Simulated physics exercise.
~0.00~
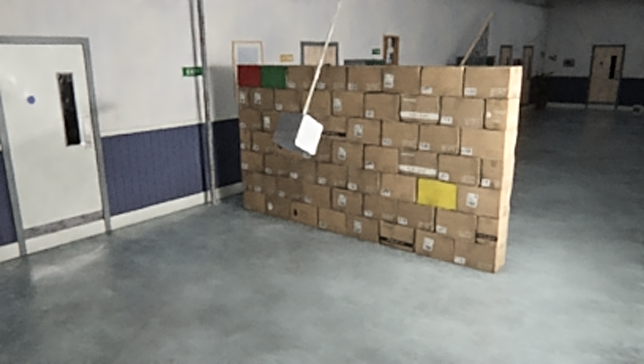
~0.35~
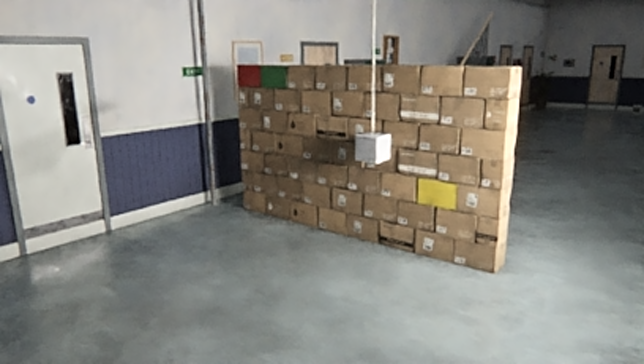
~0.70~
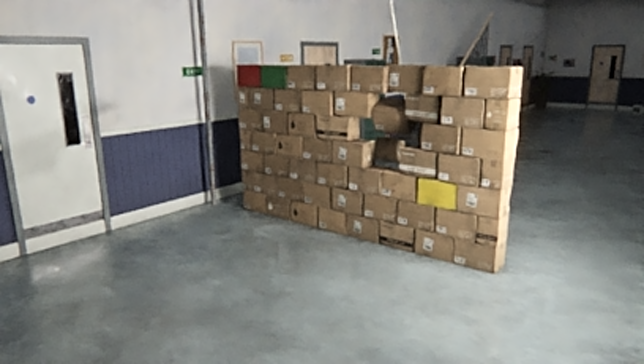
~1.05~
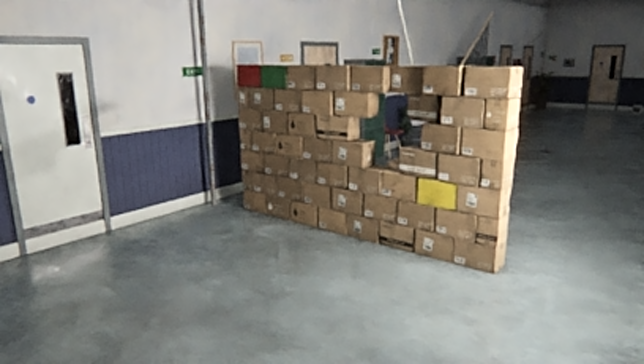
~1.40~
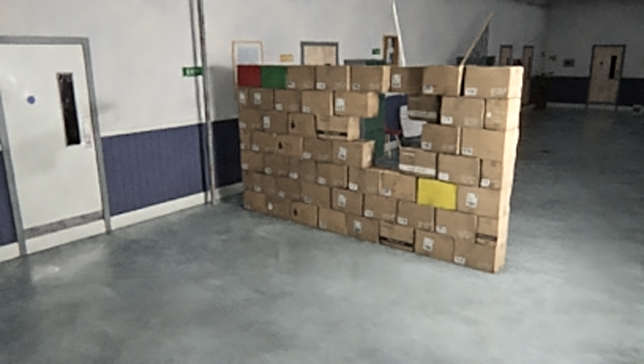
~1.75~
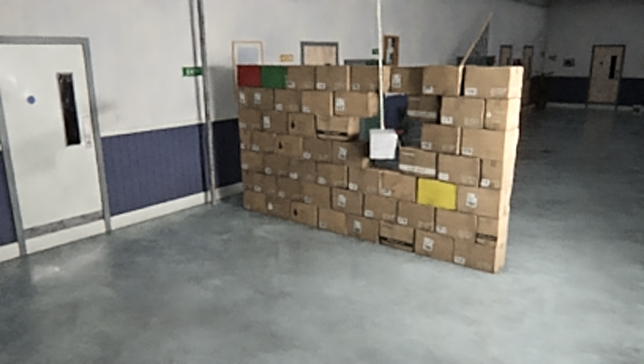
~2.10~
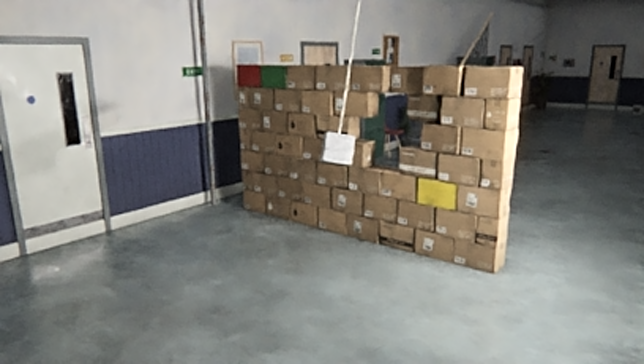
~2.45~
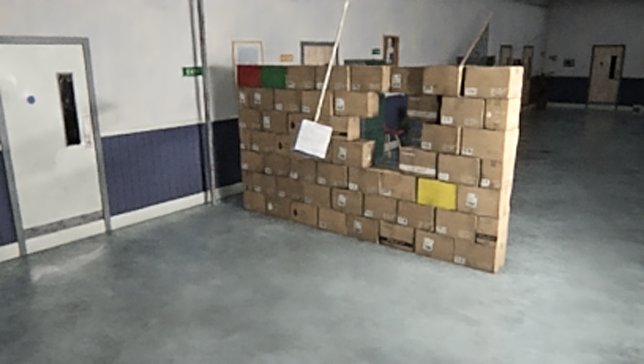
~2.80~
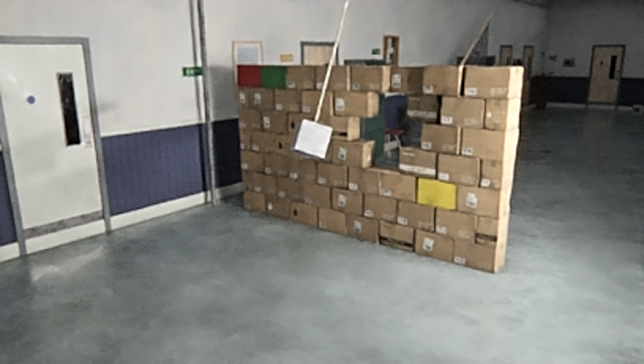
In the video, a pale block hanging from a line swings right into a freestanding wall of cardboard cartons, knocking a few out and leaving a gap near the upper right, then swings back left in front of the wall, while the red, green and yellow cartons stay in place.
